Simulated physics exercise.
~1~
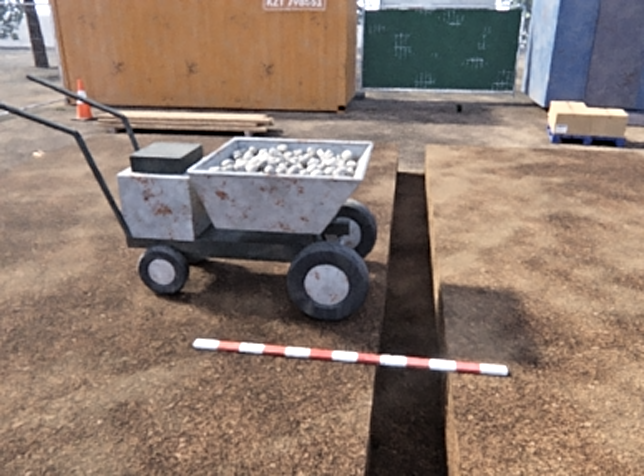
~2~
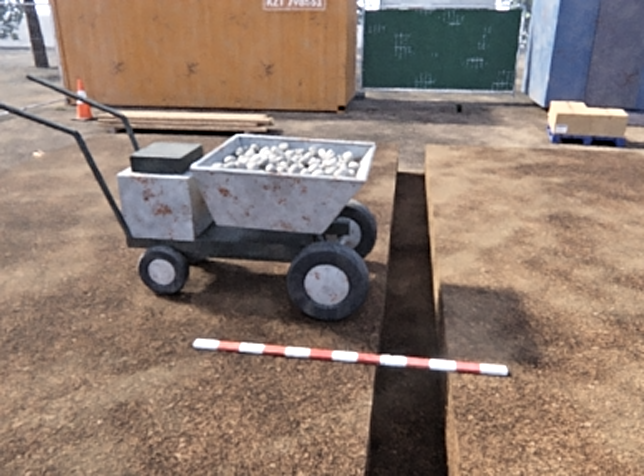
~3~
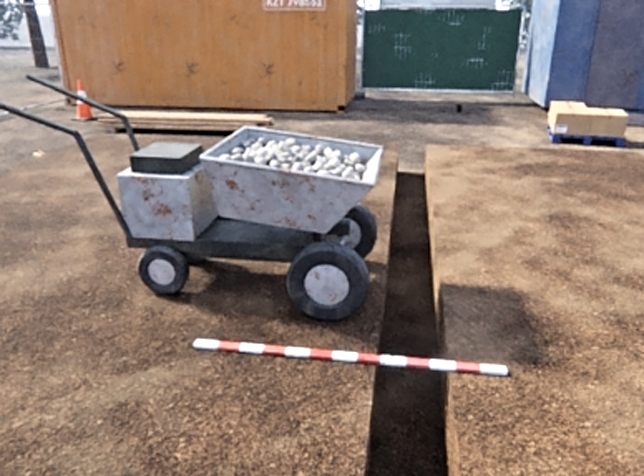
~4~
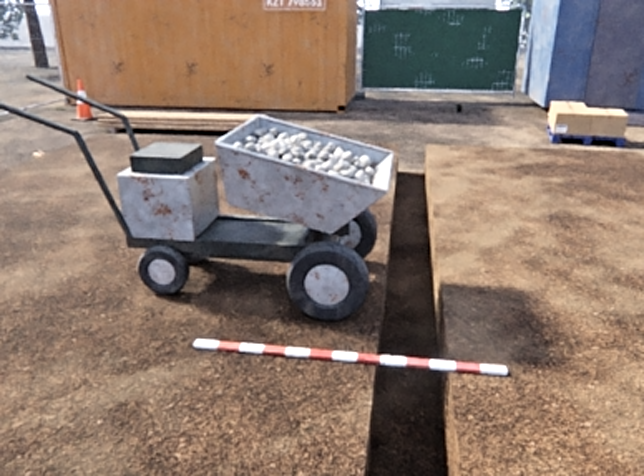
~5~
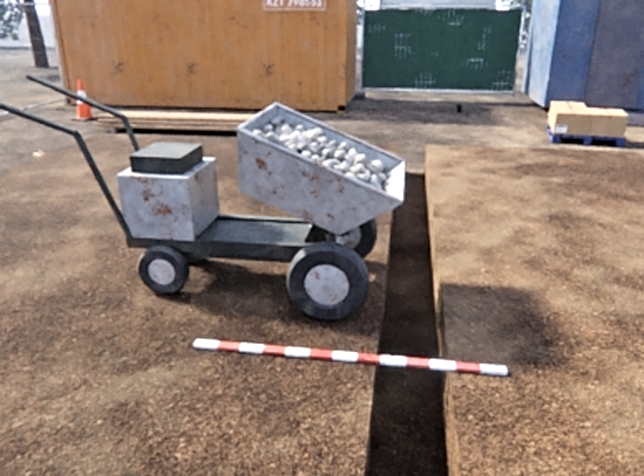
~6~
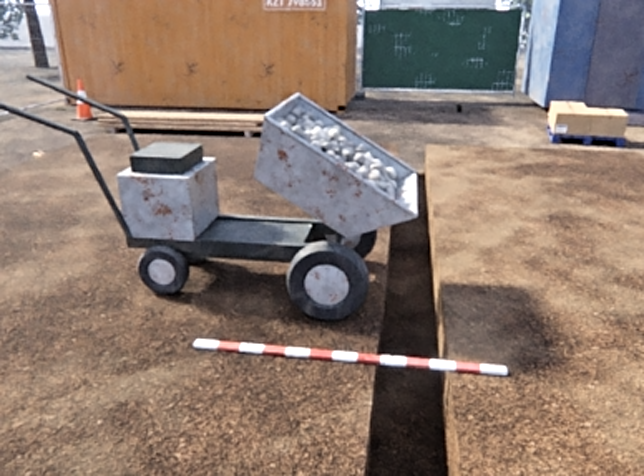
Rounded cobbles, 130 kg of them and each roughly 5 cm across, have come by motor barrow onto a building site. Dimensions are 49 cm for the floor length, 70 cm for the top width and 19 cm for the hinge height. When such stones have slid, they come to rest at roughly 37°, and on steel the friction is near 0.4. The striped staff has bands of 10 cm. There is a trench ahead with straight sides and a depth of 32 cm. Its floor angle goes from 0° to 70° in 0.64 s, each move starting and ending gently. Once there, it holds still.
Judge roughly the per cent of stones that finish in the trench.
An estimated 18 per cent finish in the trench.
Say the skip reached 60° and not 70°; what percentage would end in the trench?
I'd expect around 5 in a hundred.
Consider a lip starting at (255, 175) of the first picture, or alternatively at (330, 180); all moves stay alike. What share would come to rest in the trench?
The first start gives about 80 per cent, the second about 40.
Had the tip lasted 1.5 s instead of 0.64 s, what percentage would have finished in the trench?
Then roughly 35 percent.
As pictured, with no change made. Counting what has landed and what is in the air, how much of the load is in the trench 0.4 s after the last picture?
Something like 0 in a hundred.
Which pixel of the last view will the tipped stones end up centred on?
About (498, 295).
Then, 0.2 s after the last picture the floor is at 59°, 100 % in the skip; the foremost stones are at (431, 231).
Then, 0.4 s after the last picture the floor is at 70°, 72 % in the skip, 28 % past the trench; the foremost stones are at (519, 291).
Then, 0.8 s after the last picture the floor is at 70°, 24 % in the skip, 76 % past the trench; the foremost stones are past the picture's edge.
Then, 2.7 s after the last picture the floor is at 70°, 0 % in the skip, 18 % in the trench, 82 % past the trench; the foremost stones are past the picture's edge.
